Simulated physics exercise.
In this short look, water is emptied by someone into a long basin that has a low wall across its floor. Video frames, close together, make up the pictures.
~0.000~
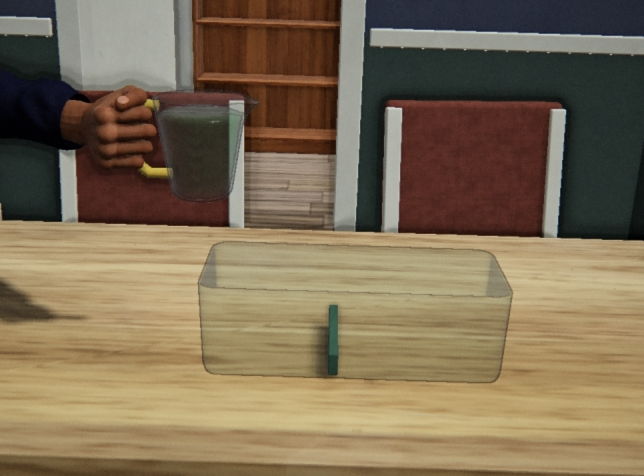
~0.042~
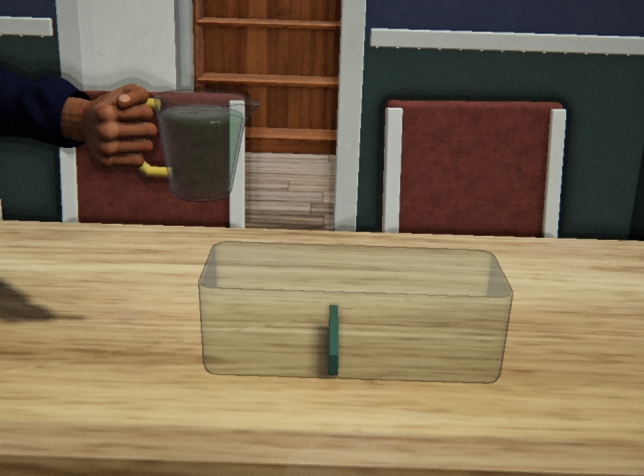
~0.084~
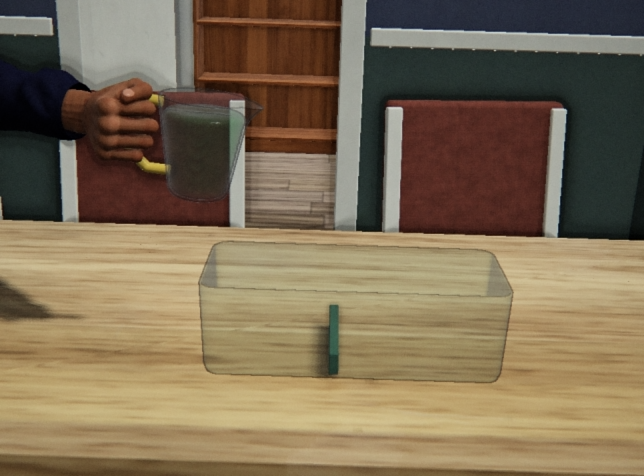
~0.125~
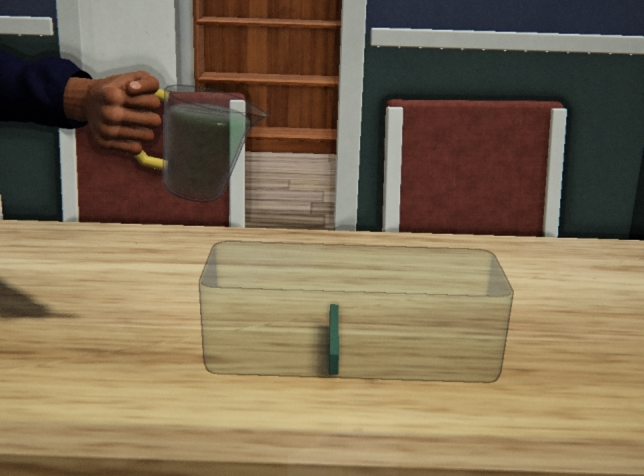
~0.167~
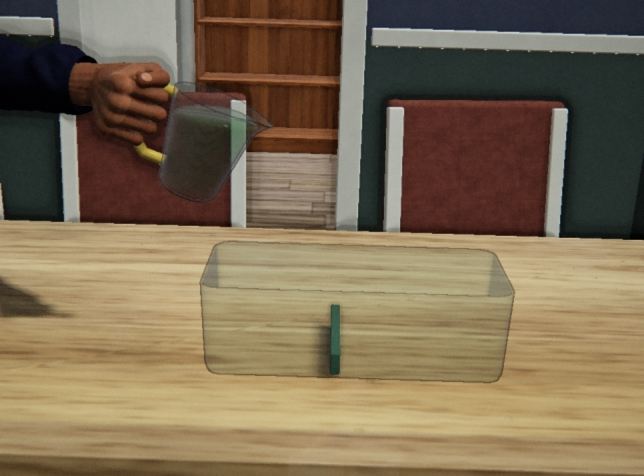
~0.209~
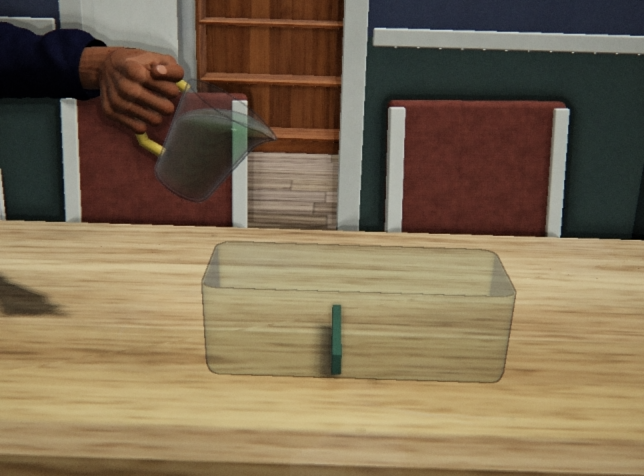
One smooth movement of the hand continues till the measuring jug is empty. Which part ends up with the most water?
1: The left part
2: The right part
(1) The left part.
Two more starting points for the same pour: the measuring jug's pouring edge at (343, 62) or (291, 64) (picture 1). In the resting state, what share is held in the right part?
First some 85, then 85 per cent.
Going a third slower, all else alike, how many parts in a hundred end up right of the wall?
Roughly 20 in a hundred.
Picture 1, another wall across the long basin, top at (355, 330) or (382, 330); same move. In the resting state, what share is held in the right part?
15 % then 15 %.
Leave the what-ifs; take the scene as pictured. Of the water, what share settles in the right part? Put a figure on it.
About 20 per cent.
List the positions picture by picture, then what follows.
It leans 0°; its right rim is at (259, 101); the water meets the walls at (161, 111) and (244, 114); the long basin's rim runs from (206, 264) to (502, 274); the wall's top is at (333, 329), in the first frame.
It leans 1°; its right rim is at (261, 103); the water meets the walls at (161, 110) and (245, 114), in the second frame.
It leans 6°; its right rim is at (264, 107); the water meets the walls at (164, 108) and (247, 116), in the third frame.
It leans 12°; its right rim is at (268, 115); the water meets the walls at (169, 107) and (252, 119), in the fourth frame.
It leans 21°; its right rim is at (274, 125); the water meets the walls at (175, 109) and (258, 121), in the fifth frame.
It leans 31°; its right rim is at (278, 139); the water meets the walls at (175, 121) and (273, 129), in the sixth frame.
After 0.46 s the tilt is 88° and 54 per cent is still to pour, 13 is left of the wall and 2 right of it.
After 0.64 s the tilt is 93° and 18 per cent is still to pour, 52 is left of the wall and 10 right of it.
After 0.82 s the tilt is 93° and 4 per cent is still to pour, 72 is left of the wall and 15 right of it.
After 1.03 s the tilt is 93° and 1 per cent is still to pour, 78 is left of the wall and 17 right of it.
In the end 77 per cent lies left of the wall, 20 right of it and 4 outside.
